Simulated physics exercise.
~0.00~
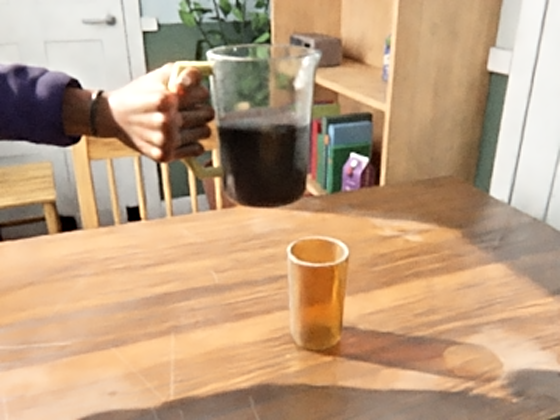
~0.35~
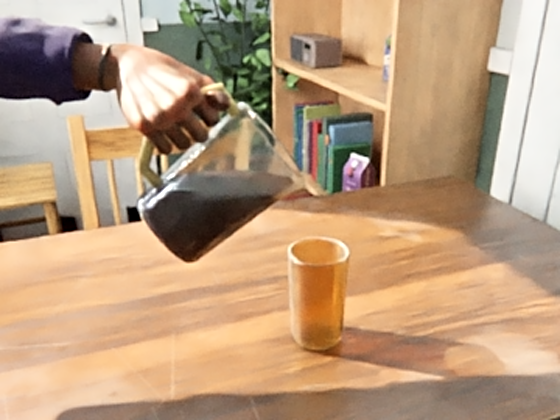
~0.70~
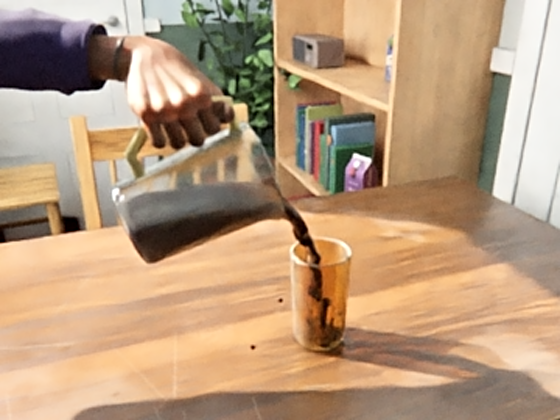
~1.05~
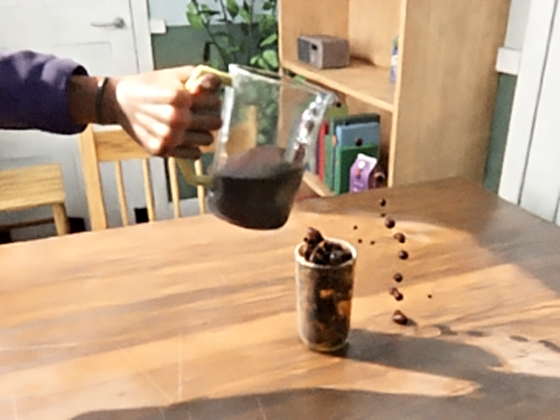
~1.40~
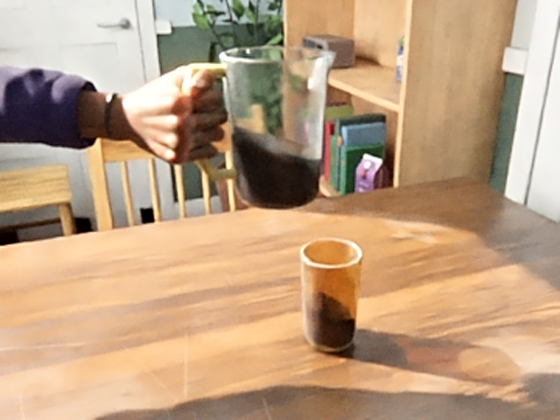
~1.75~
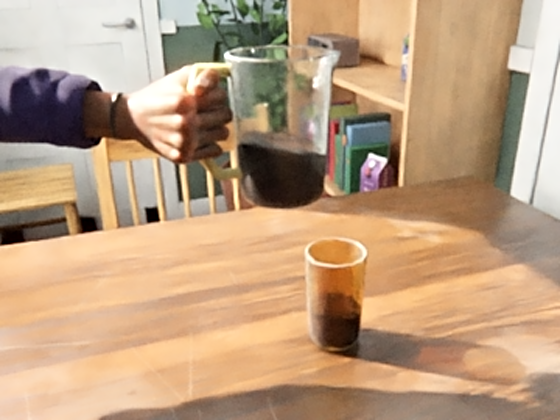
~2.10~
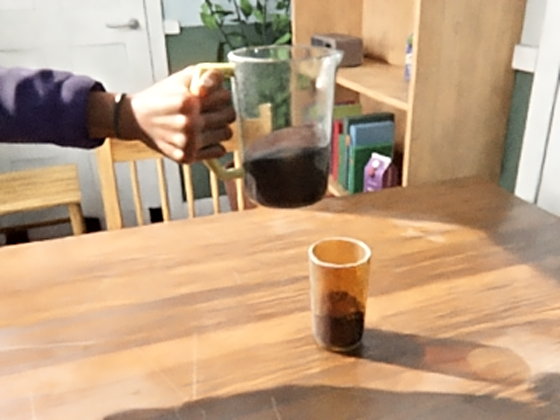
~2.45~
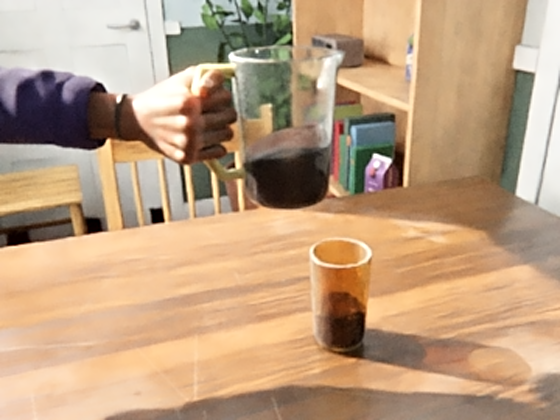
A hand tipped a glass pitcher of dark coffee over an empty amber glass on a wooden table, pouring a stream in as dark drops scattered beside it, then turned the pitcher upright and held it there, leaving the glass partly filled.
